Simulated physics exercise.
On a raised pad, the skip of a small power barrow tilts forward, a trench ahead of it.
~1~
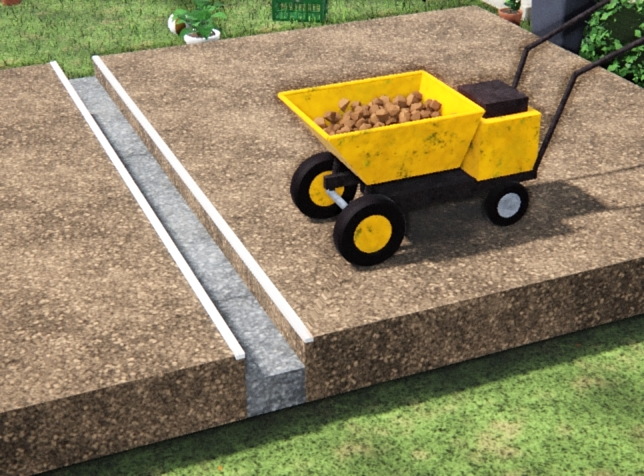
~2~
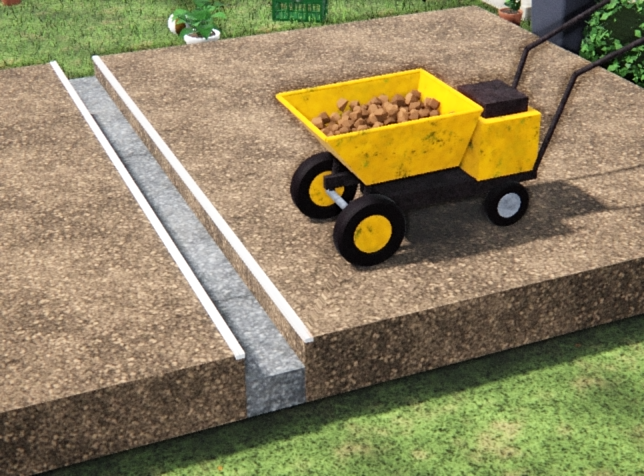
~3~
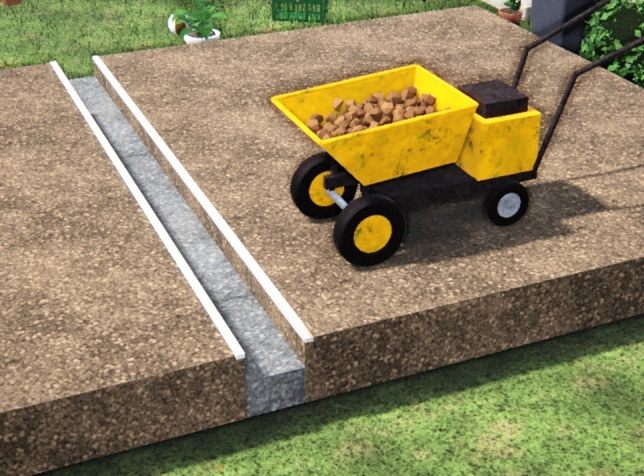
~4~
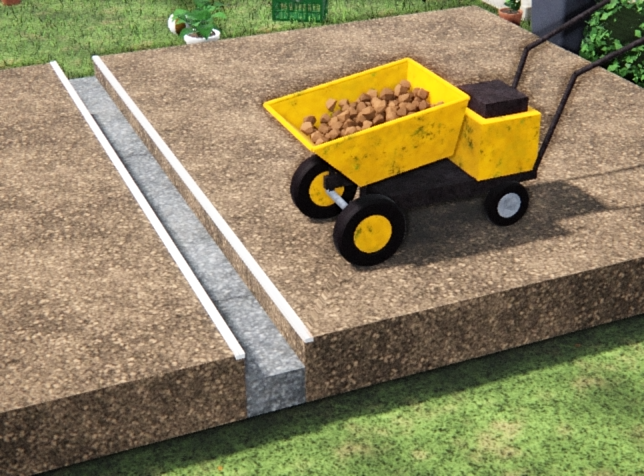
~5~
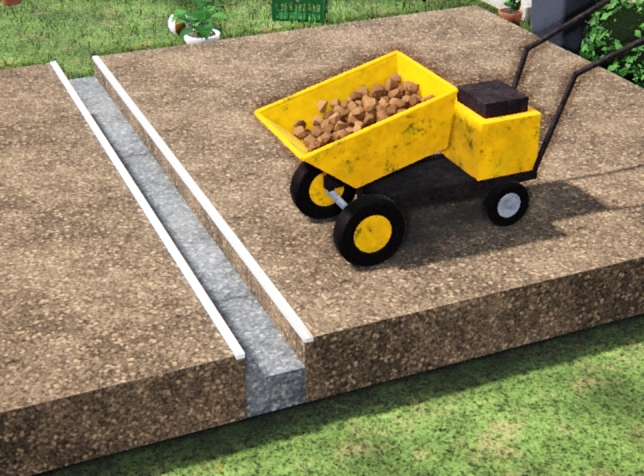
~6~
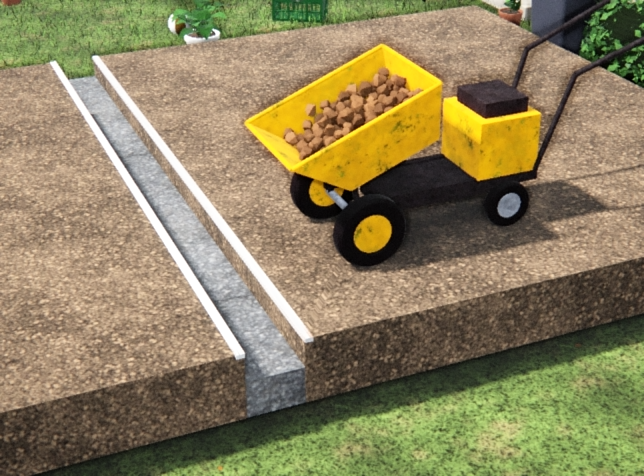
On a raised brown earthen pad bordered by grass, seen from above and to one side, a narrow grey-floored trench edged with white strips runs down the left. To its right stands a small yellow power barrow with black wheels and dark handles, its skip loaded with brown clods. The skip tilts forward toward the left, slightly at first and then clearly, its rear rising while the barrow and camera stay still.
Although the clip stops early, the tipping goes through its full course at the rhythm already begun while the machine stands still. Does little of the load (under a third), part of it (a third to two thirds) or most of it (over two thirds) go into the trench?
Most of it goes into the trench.
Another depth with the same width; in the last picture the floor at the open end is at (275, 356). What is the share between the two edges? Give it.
The share would be roughly 50 per cent.
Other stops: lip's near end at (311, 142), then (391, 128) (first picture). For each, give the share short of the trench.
0 % and 30 %, in that order.
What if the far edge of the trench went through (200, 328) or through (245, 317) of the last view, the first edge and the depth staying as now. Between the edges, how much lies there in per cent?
The first case gives close to 100 per cent and the second close to 40 per cent.
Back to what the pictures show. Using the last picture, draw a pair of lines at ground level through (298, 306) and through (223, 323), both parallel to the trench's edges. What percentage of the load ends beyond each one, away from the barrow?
Roughly 90 per cent, then roughly 10 per cent.
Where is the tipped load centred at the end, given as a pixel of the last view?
Around (216, 280).
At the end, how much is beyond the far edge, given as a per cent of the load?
My estimate is close to 10 in a hundred.
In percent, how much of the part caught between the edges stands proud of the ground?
15 %.
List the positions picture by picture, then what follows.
In the first picture, lip of the skip at (329, 139), level; top of the load at (391, 122), clay clods; first edge of the trench at (286, 308); far edge at (220, 323), the trench over half as wide as the skip, and about half as deep as wide.
In the second picture, lip of the skip at (327, 140), tipped barely; top of the load at (390, 122).
In the third picture, lip of the skip at (321, 144), tipped barely; top of the load at (401, 115).
In the fourth picture, lip of the skip at (313, 150), tipped a little; top of the load at (394, 112).
In the fifth picture, lip of the skip at (303, 158), tipped clearly; top of the load at (395, 104).
In the sixth picture, lip of the skip at (292, 170), tipped clearly; top of the load at (392, 101); first edge of the trench at (286, 308); far edge at (220, 323).
Soon, skip tipped steeply; all in the skip.
A while on, skip tipped right over; about two thirds in the skip; about a quarter in or heaped over the trench; a stray few beyond it; a stray few falling.
Towards the end, skip tipped right over; a small part in the skip; most in or heaped over the trench; a small part beyond it.
Finally, skip tipped right over; a small part in the skip; most in or heaped over the trench; a small part beyond it.
